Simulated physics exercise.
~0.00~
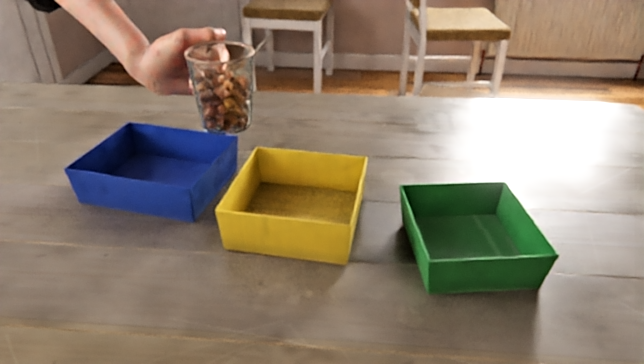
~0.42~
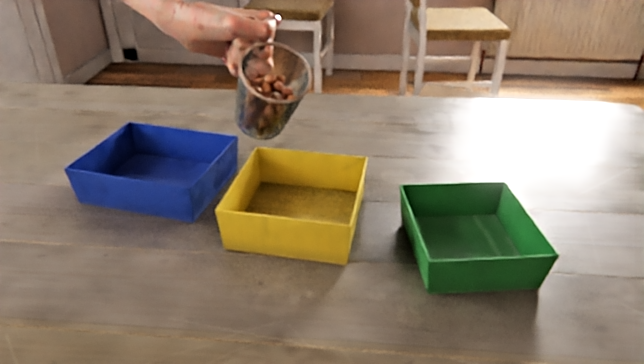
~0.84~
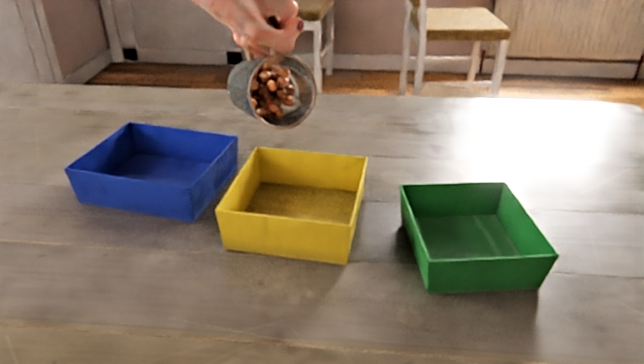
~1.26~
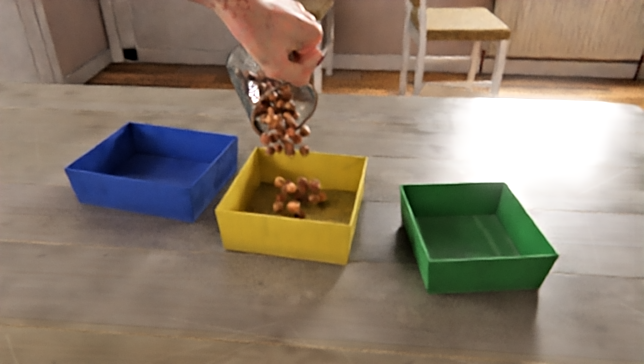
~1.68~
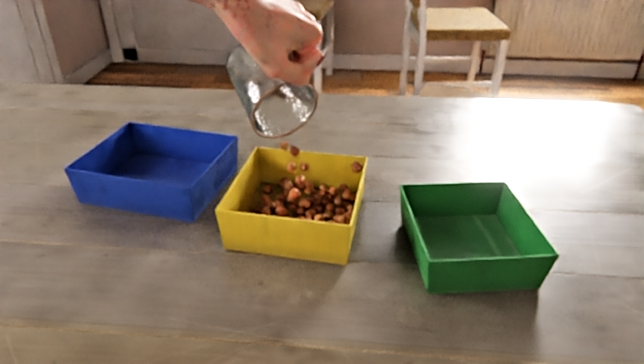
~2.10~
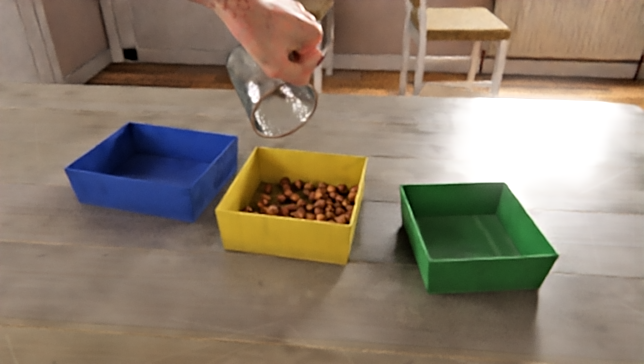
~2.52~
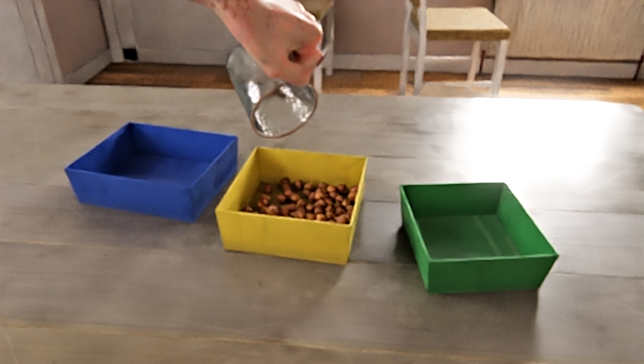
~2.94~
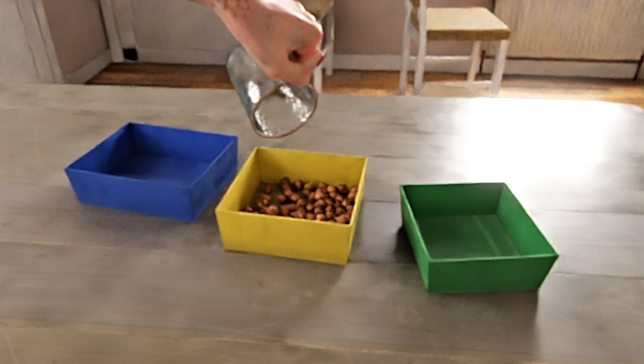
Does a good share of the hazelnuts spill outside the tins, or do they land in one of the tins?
They land in one of the tins. The nuts all come to rest in the yellow tin, with none in the blue or green tins and none on the table.
